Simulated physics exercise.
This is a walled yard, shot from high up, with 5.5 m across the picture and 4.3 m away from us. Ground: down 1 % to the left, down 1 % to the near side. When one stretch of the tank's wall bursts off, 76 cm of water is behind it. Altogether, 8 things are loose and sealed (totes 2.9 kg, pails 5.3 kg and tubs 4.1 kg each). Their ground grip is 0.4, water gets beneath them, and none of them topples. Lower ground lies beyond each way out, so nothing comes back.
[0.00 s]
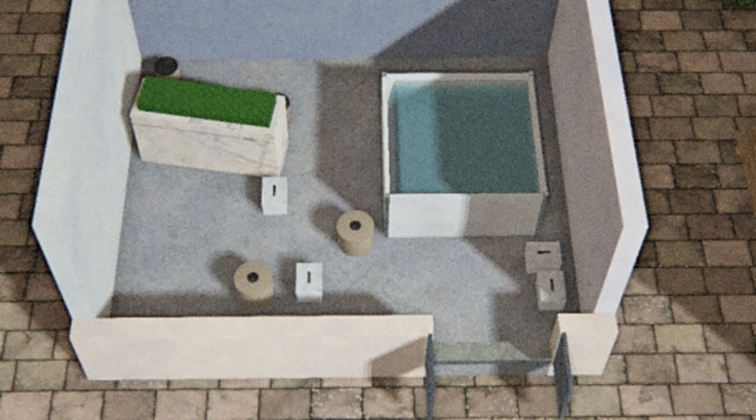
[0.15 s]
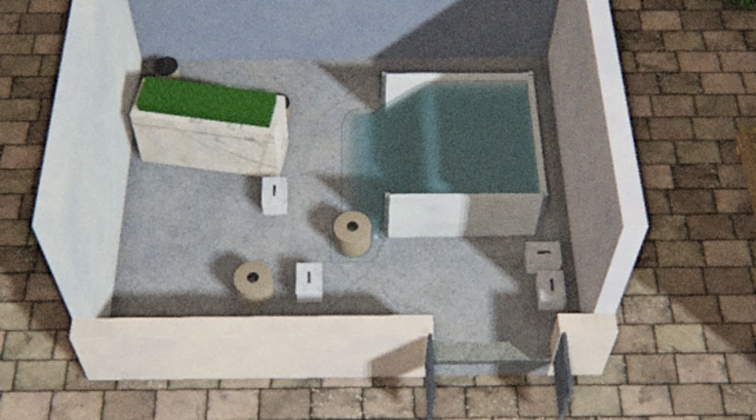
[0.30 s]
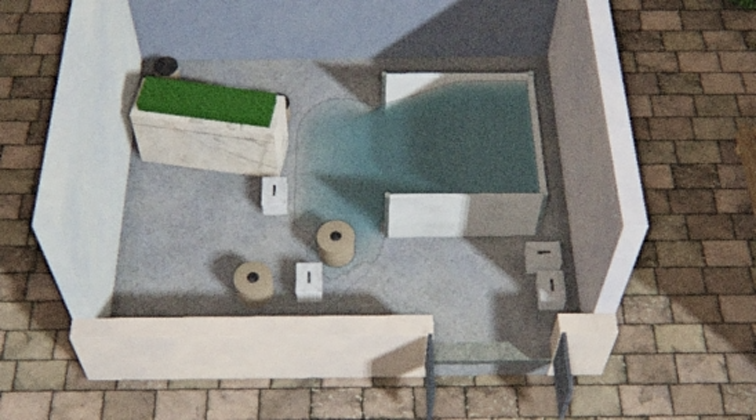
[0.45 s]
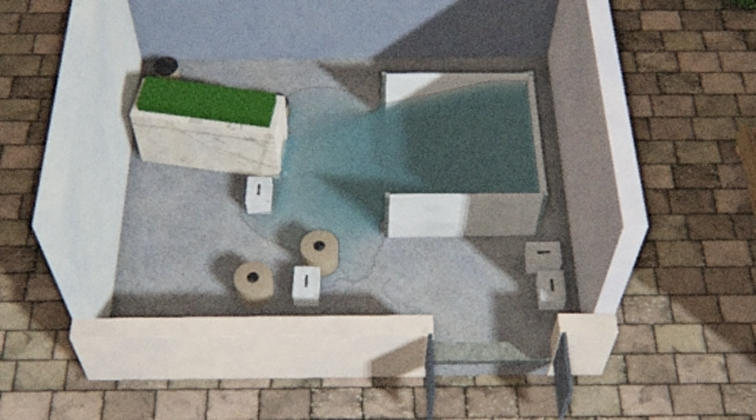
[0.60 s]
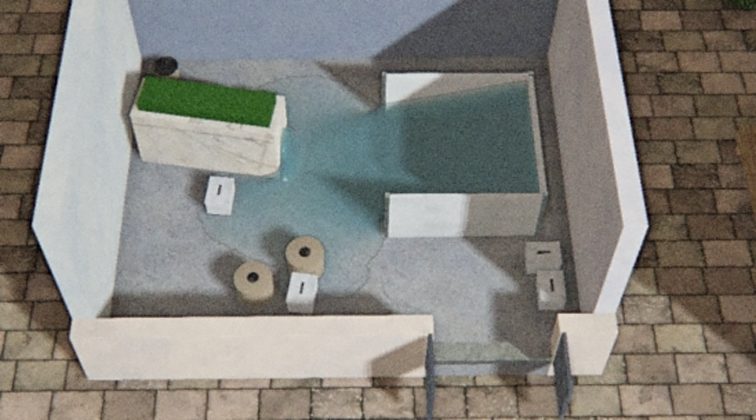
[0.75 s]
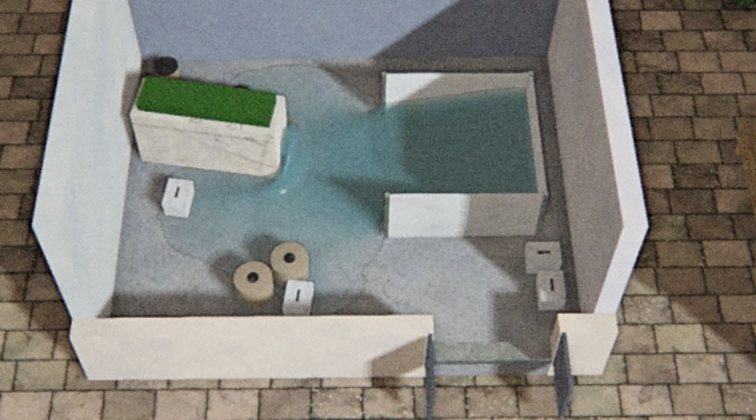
Water pours from the tank's open left side across the yard, pushing pails and tubs left.
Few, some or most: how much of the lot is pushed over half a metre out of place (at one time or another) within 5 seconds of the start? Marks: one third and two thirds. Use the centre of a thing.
Share: Two thirds or more.
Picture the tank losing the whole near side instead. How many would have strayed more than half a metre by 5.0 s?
In that case 5 of them.
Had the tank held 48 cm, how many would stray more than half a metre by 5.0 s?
With that change, 6 of them.
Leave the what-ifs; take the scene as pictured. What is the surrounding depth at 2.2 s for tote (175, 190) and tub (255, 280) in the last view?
About 28 and 45 cm.
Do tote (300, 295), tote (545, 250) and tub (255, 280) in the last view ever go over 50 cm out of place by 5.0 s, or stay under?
Well, in that order it's topping it, not reaching it, topping it.
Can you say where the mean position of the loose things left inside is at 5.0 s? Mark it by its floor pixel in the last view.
Mean position: Approximately (371, 226).
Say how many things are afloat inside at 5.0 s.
Just then, the number is 8.
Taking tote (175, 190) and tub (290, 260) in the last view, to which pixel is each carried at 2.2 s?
(129, 182) and (176, 295), roughly.
After 1.1 s 4 of 8 are over 50 cm from their spots; 2 afloat.
After 2.2 s 5 of 8 are over 50 cm from their spots; 6 afloat.
After 3.5 s 5 of 8 are over 50 cm from their spots; 6 afloat.
After 5.0 s 6 of 8 are over 50 cm from their spots, and 6 have been at some point; 8 afloat.
